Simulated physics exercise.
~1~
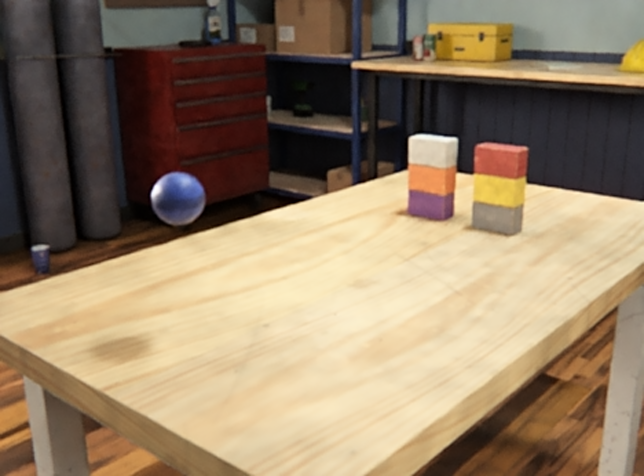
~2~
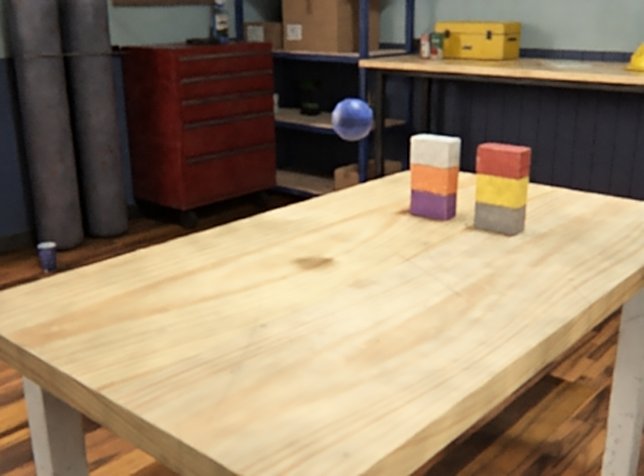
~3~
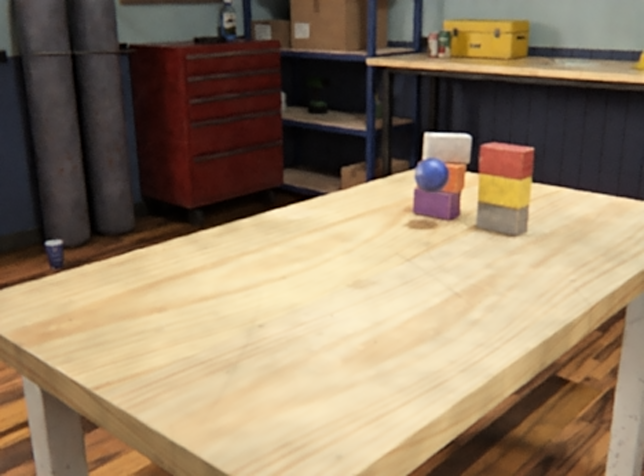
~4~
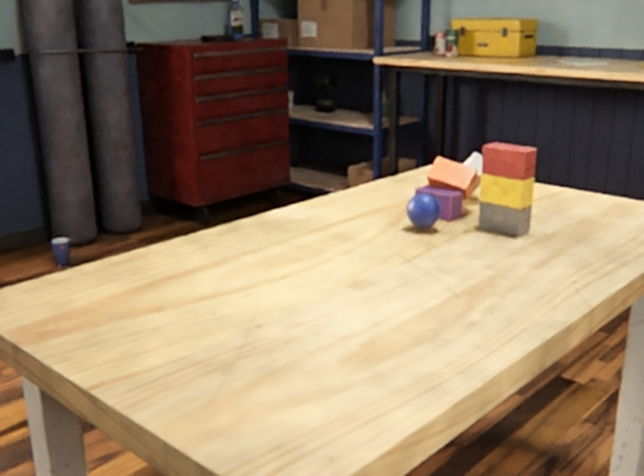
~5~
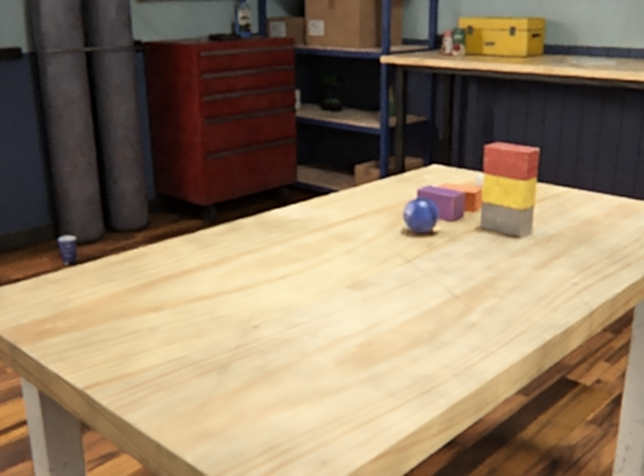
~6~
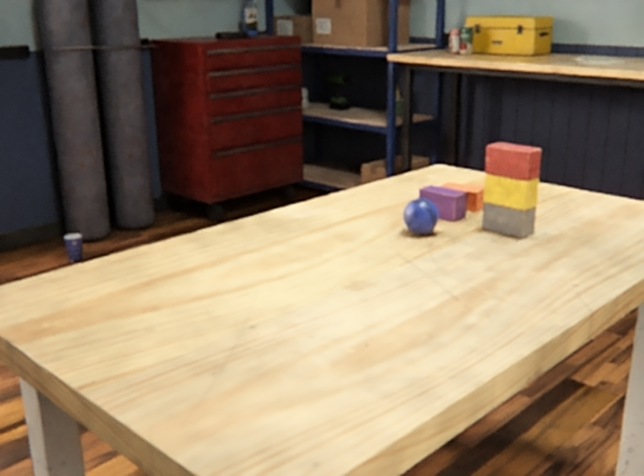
Wooden table with two block stacks, a blue ball flying in and toppling the white and orange blocks, the red-topped stack staying upright.
